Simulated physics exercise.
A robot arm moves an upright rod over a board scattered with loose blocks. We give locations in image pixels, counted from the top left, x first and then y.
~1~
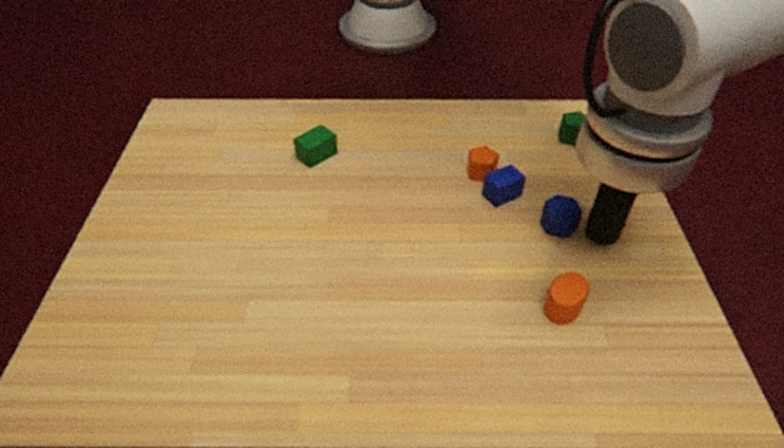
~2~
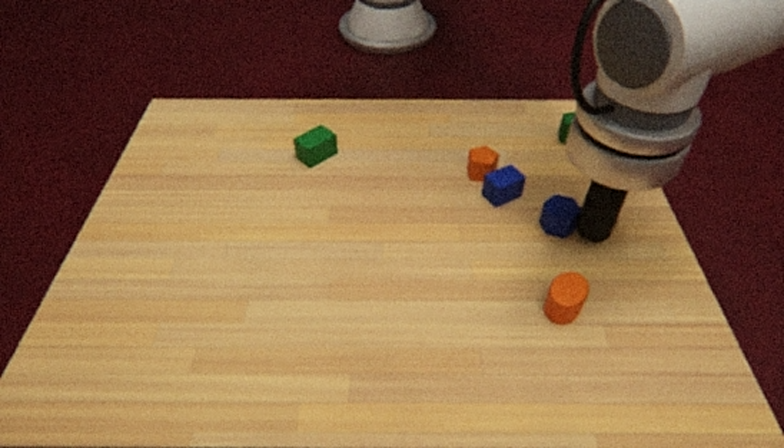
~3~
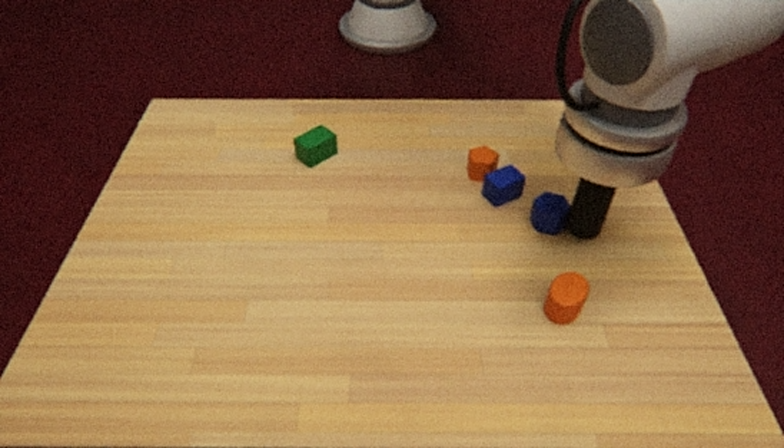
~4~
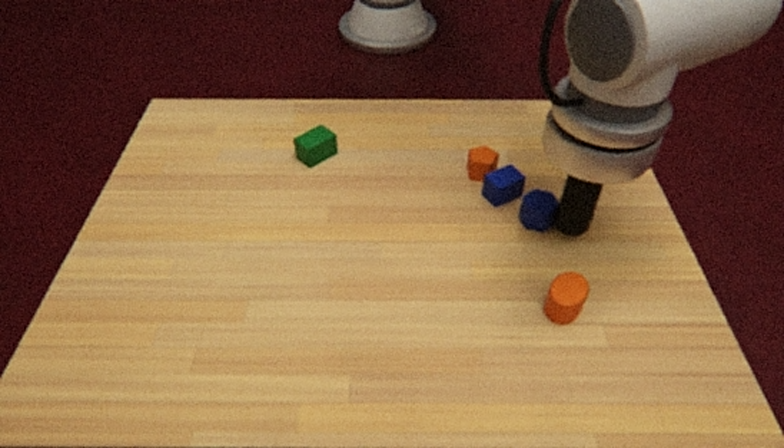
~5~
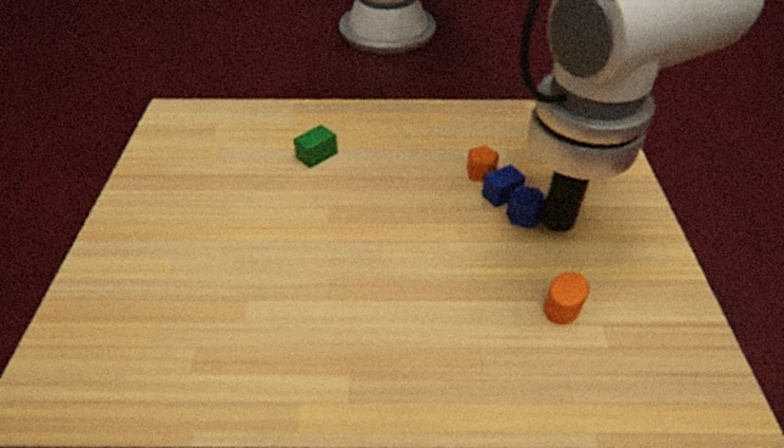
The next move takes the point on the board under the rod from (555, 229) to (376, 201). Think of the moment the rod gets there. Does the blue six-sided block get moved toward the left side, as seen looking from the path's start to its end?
My answer is no.
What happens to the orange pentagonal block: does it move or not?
The block you're asking about gets moved.
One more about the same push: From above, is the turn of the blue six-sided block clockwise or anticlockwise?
It goes clockwise.
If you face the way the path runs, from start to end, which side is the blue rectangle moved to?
Rightward.
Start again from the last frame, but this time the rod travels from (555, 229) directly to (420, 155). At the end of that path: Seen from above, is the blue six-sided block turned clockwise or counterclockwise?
Seen from above, its turn is counter-clockwise.
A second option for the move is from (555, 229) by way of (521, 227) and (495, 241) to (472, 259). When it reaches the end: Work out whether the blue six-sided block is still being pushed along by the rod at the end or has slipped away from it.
Beside or behind.
The first path, step by step. One third of the way, rod at (493, 211); orange pentagonal block at (483, 148); blue rectangle at (492, 166), turned 45° clockwise; blue six-sided block at (470, 182), turned 30° clockwise.
Two thirds of the way, rod at (433, 202); orange pentagonal block at (483, 148); blue rectangle at (492, 166), turned 45° clockwise; blue six-sided block at (442, 170), turned 115° clockwise.
At the end, rod at (376, 194); orange pentagonal block at (483, 148); blue rectangle at (492, 166), turned 45° clockwise; blue six-sided block at (442, 170), turned 115° clockwise.
